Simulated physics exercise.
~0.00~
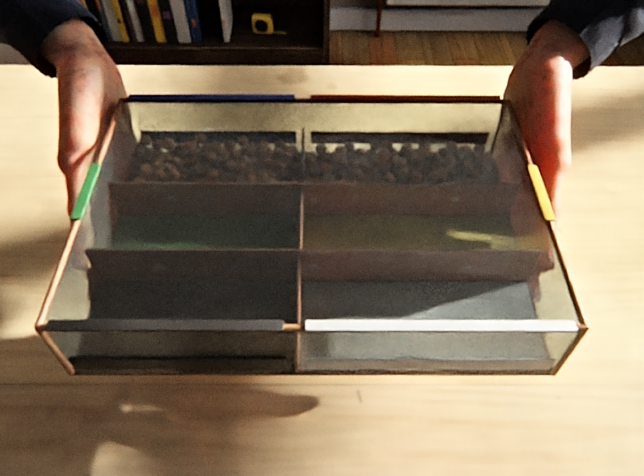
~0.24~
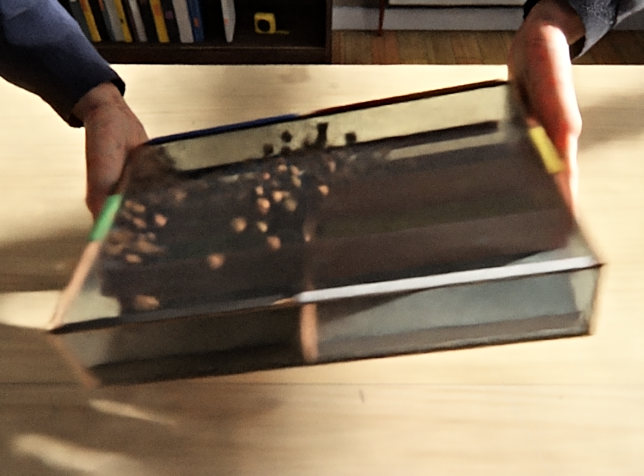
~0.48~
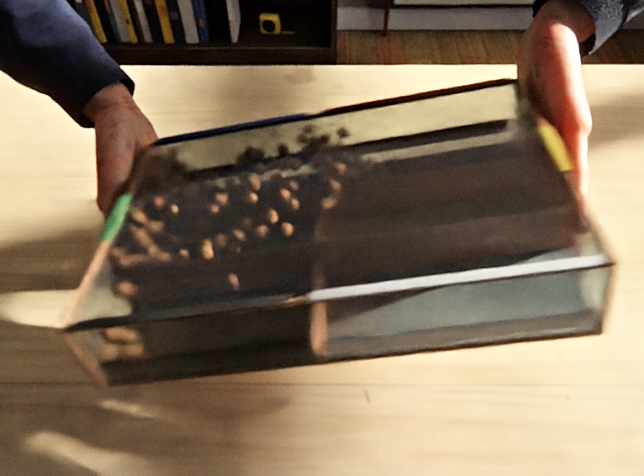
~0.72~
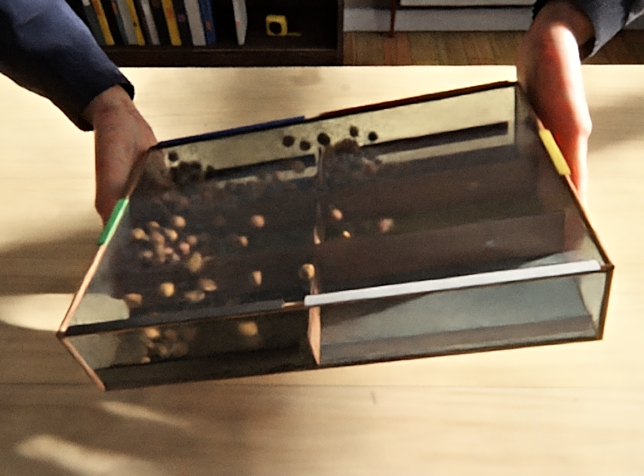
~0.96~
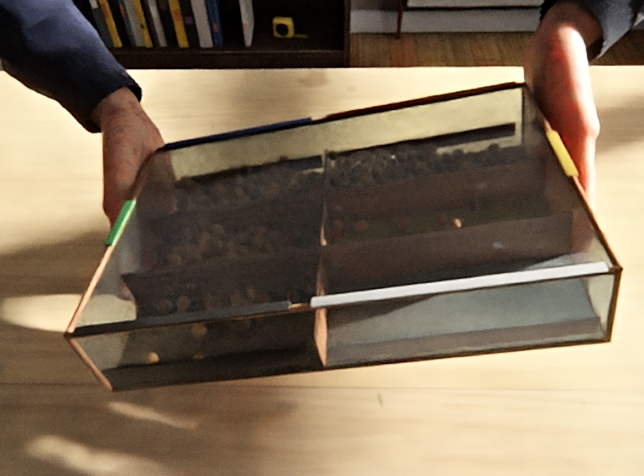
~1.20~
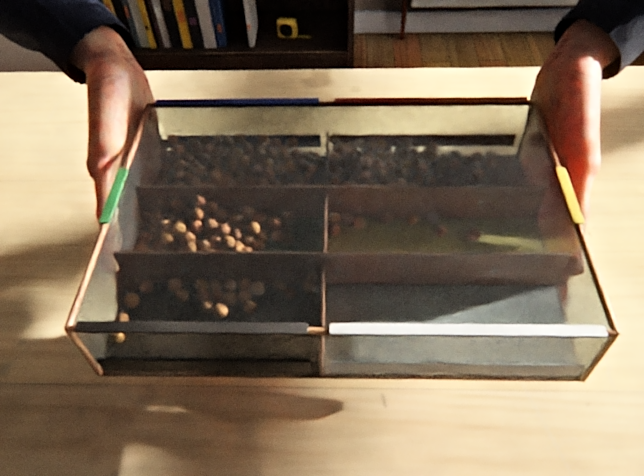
In this clip, two hands hold a clear-lidded, partitioned box of small round balls above a table, shaking and tilting it so the balls scatter leftward, then level it, leaving balls across the back compartments and in the left middle and front ones.
